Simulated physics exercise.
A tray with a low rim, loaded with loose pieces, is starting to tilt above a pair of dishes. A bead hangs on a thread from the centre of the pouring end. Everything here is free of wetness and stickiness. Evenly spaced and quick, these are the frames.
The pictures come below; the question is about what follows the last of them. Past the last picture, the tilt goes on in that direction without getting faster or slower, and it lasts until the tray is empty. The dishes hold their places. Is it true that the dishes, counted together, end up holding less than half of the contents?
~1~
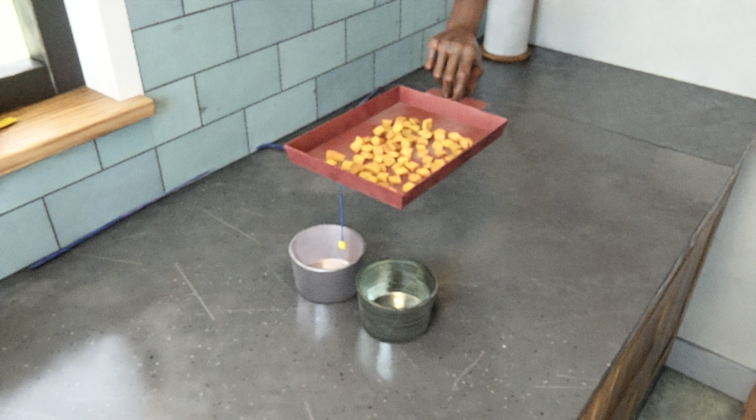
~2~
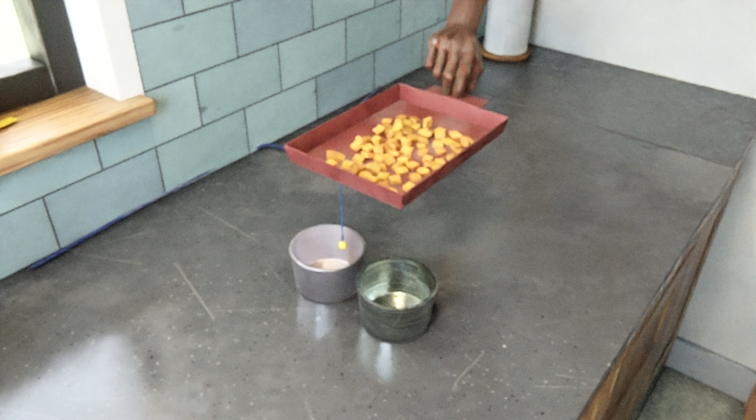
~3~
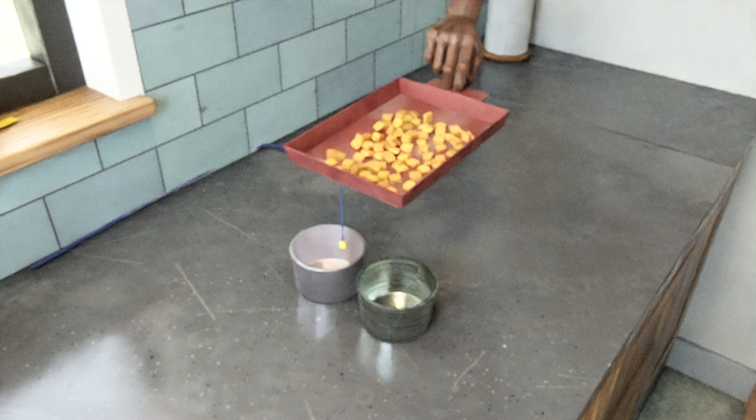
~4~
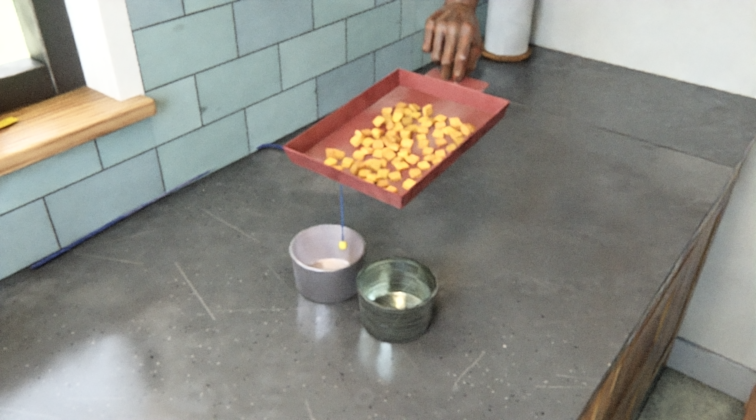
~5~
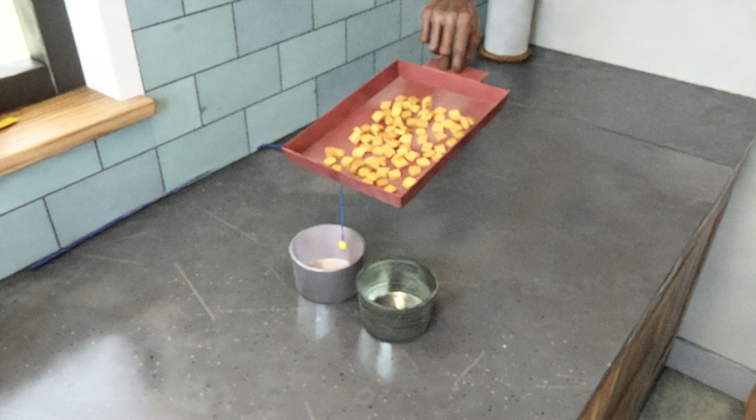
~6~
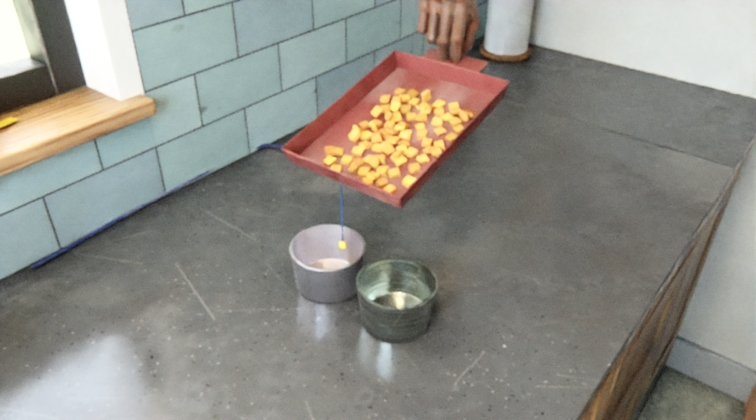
So the dishes mostly fail at catching it, really.
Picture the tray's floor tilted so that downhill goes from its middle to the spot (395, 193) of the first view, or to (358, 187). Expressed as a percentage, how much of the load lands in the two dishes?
I'd put it at some 100 % and then some 30 %.
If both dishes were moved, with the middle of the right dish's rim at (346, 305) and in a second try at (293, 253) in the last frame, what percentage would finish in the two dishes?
80 %, 40 %.
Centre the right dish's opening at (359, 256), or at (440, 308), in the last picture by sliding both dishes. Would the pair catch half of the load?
Shy of half, then shy of half.
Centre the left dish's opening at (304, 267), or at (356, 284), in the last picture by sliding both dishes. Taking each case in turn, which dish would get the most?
The first time it's the left member, the second time the left member.
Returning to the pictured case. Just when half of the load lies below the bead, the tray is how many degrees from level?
Approx. reading: About 110°.
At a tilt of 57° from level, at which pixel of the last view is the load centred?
Look about (357, 158) in the last picture.
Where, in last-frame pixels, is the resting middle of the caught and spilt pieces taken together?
Once nothing moves, the middle sits near (302, 320).
Soon after the last picture, tray tipped steeply; all on the tray.
A little later, tray tipped right over; nearly all on the tray; a stray few in the right dish; a small part outside both.
Later still, tray tipped past a quarter turn; a stray few in the right dish; a small part in the left dish; most outside both.
At rest, tray tipped past a quarter turn; a stray few in the right dish; a small part in the left dish; most outside both.
